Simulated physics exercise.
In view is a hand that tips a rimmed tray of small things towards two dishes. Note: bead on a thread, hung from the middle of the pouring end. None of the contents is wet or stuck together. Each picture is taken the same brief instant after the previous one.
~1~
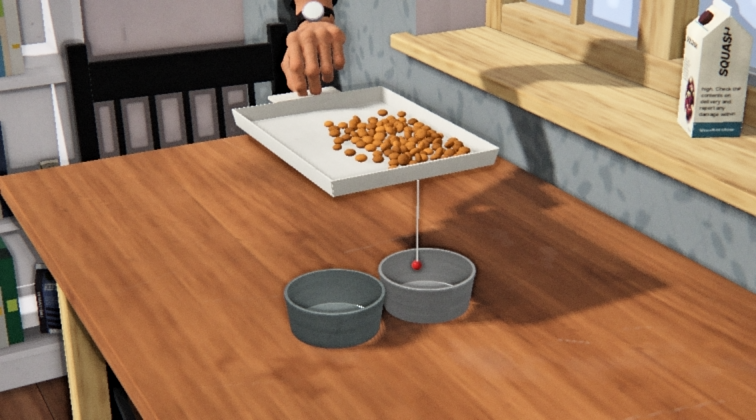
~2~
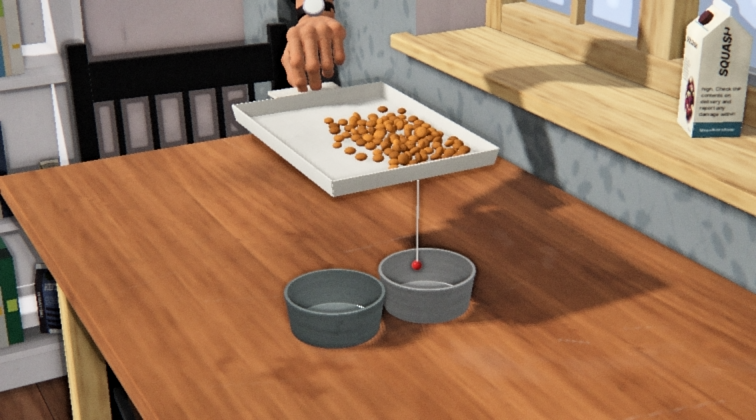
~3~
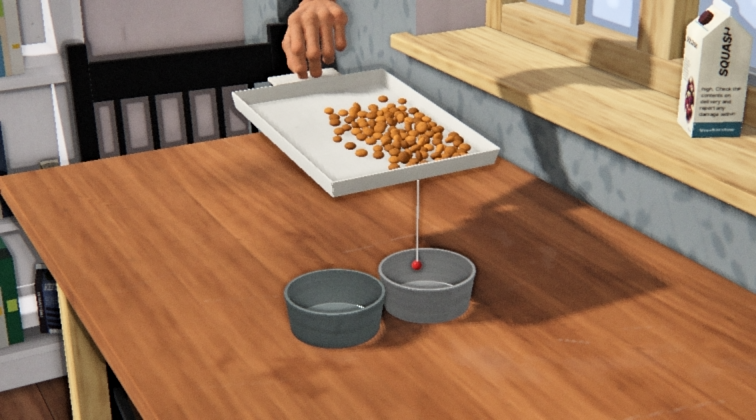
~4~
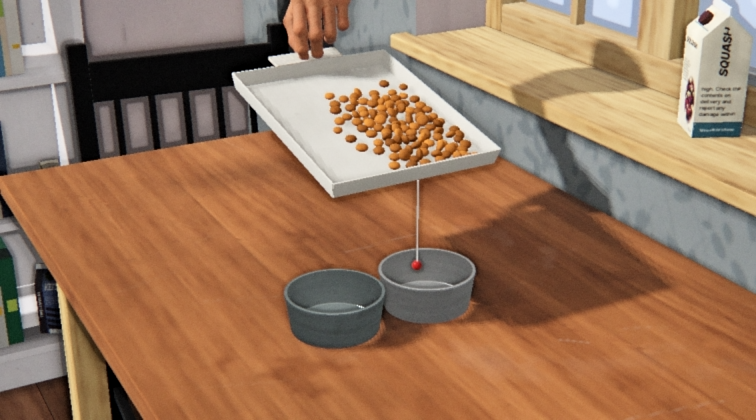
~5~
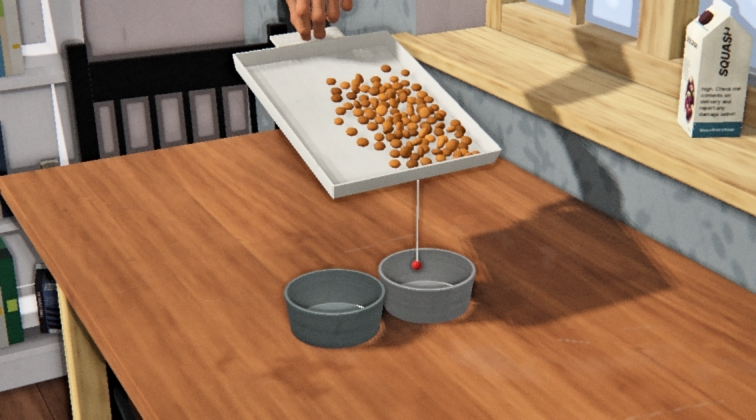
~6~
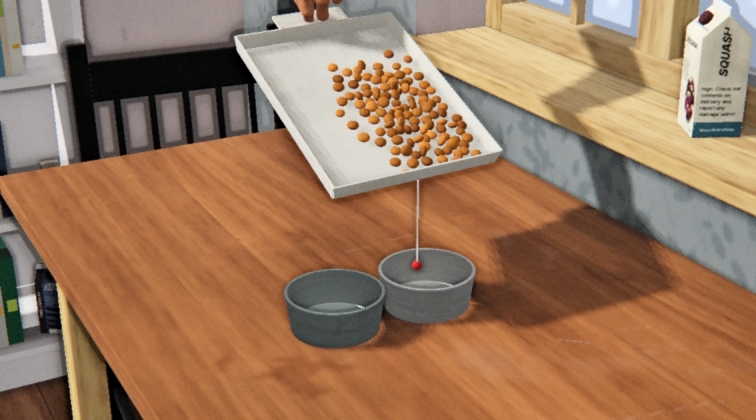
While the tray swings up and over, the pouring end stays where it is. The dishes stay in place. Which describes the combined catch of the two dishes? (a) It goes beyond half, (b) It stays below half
It stays below half.
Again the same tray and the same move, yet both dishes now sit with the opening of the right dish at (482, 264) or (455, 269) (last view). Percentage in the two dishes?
30 %, then 30 %.
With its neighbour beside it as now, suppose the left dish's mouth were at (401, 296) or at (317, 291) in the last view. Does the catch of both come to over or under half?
Taking the tries in order: A major share, followed by a minor share.
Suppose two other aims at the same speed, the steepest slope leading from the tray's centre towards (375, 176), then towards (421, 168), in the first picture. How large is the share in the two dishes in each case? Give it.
Somewhere close to 40 % the first time, 10 % the second.
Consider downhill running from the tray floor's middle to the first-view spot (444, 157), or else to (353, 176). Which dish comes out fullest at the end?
Outcome by order - one: Right side; two: Left side.
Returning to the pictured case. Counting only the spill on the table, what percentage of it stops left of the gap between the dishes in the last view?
10 %, roughly.
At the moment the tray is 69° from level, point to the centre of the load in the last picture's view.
The load is centred about (429, 160).
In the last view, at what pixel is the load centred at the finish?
The centre settles at about (453, 348).
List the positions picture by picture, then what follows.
The first frame shows corners of the pouring end near (333, 179) and (494, 148), level; middle of the load near (404, 143), bits of cat kibble; left dish near (357, 326); right dish near (451, 301); bead on its thread near (417, 265).
The second frame shows corners of the pouring end near (333, 179) and (494, 148), level; middle of the load near (404, 141).
The third frame shows corners of the pouring end near (334, 180) and (495, 148), tipped barely, level across its low end; middle of the load near (404, 136).
The fourth frame shows corners of the pouring end near (334, 182) and (496, 148), tipped a little, level across its low end; middle of the load near (405, 129).
The fifth frame shows corners of the pouring end near (335, 183) and (497, 148), tipped clearly, level across its low end; middle of the load near (406, 122).
The sixth frame shows corners of the pouring end near (336, 185) and (498, 149), tipped clearly, level across its low end; middle of the load near (408, 115); left dish near (357, 326); right dish near (451, 301).
Shortly afterwards, tray tipped steeply; all but a few on the tray; a little in the air.
Next, tray tipped past a quarter turn; near a quarter on the tray; only a few in the left dish; near two thirds outside both; a little in the air.
Some moments later, tray tipped past a quarter turn; a little in the left dish; all but a few outside both.
In the end, tray tipped past a quarter turn; a little in the left dish; none at all in the right dish; all but a few outside both.
